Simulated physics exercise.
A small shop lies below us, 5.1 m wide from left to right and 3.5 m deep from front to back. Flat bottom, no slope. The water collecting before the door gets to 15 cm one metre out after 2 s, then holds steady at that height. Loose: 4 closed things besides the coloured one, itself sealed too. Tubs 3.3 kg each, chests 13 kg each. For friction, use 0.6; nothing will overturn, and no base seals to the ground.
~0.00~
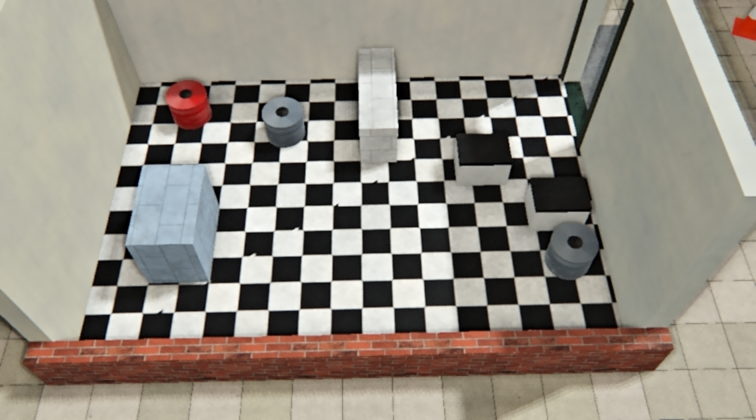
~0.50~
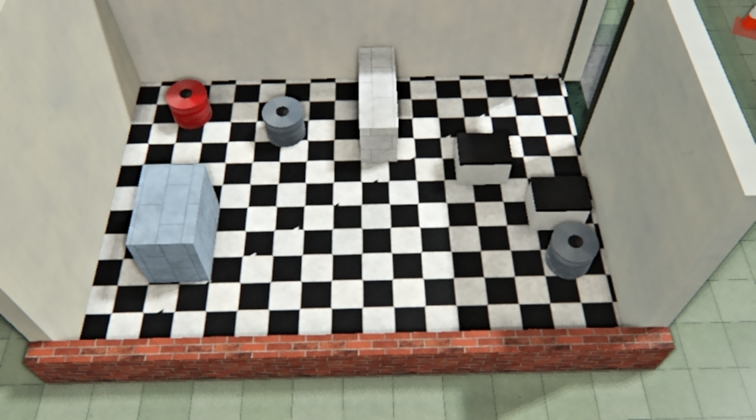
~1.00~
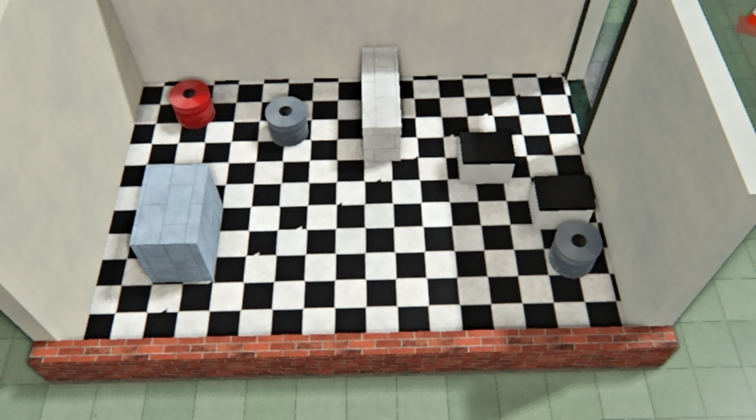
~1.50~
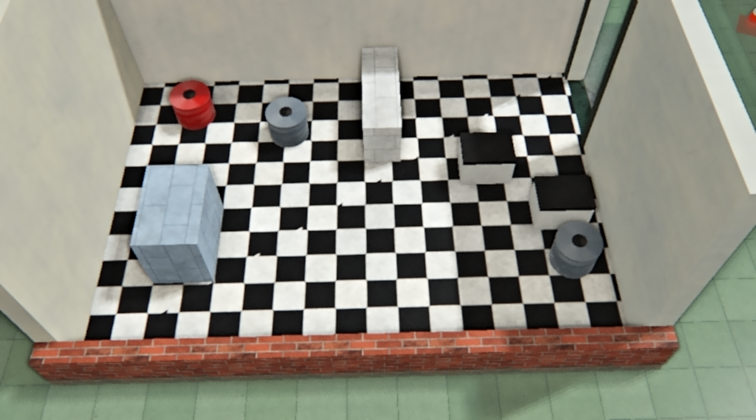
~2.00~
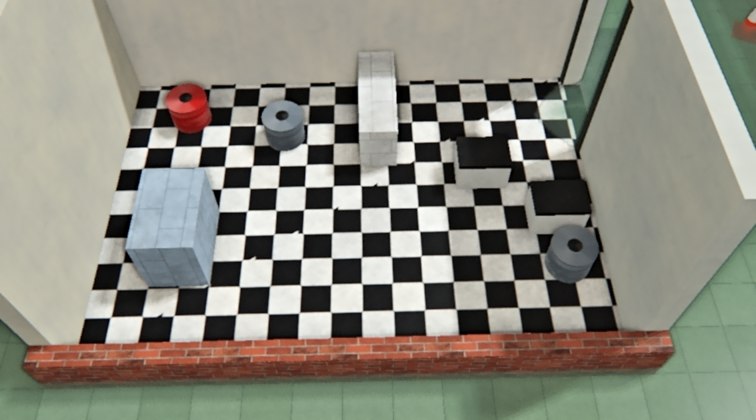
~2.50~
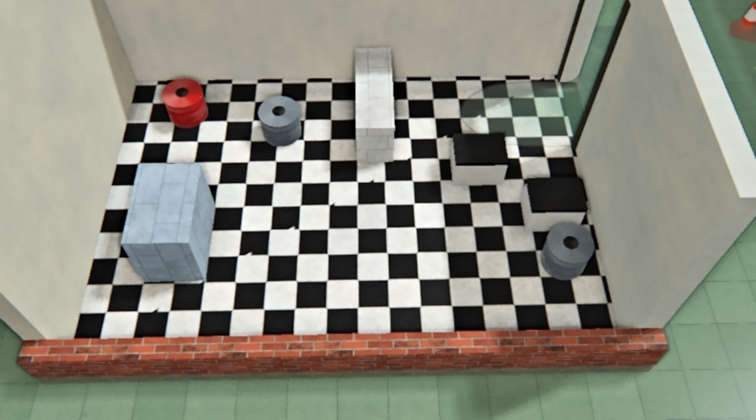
Clear water crept through the back right doorway onto the shop's checkered floor after the pale paving outside turned green, spreading behind the black-topped boxes while the red and grey tubs stayed put.
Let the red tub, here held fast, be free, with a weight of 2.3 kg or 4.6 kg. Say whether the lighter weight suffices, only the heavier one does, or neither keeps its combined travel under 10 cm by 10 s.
The lighter suffices.
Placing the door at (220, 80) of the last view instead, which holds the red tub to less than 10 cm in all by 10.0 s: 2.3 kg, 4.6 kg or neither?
Well, then both options come up short.
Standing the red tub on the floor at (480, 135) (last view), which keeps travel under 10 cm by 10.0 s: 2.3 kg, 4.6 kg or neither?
Note: None OK.
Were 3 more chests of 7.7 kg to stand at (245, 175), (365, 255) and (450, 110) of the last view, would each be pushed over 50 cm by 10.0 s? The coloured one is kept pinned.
Listed in turn, they go beneath the bar, over the bar, over the bar.
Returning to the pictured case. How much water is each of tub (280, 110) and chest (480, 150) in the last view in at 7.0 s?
I'd put it at 0 cm and 4 cm respectively.
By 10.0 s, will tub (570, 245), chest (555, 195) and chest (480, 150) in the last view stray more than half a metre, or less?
In turn: Under, less, more.
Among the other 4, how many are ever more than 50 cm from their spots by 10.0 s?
That adds up to 1.
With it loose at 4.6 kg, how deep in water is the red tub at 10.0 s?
1 cm, roughly.
After 3.5 s the red tub would be 0 cm from its start with 2.3 kg and 0 cm from its start with 4.6 kg; 0 cm of water round it then.
After 4.5 s the red tub would be 0 cm from its start with 2.3 kg and 0 cm from its start with 4.6 kg; 0 cm of water round it then.
After 7.0 s the red tub would be 0 cm from its start with 2.3 kg and 0 cm from its start with 4.6 kg; 1 cm of water round it then.
After 10.0 s the red tub would be 0 cm from its start with 2.3 kg and 0 cm from its start with 4.6 kg; 1 cm of water round it then.
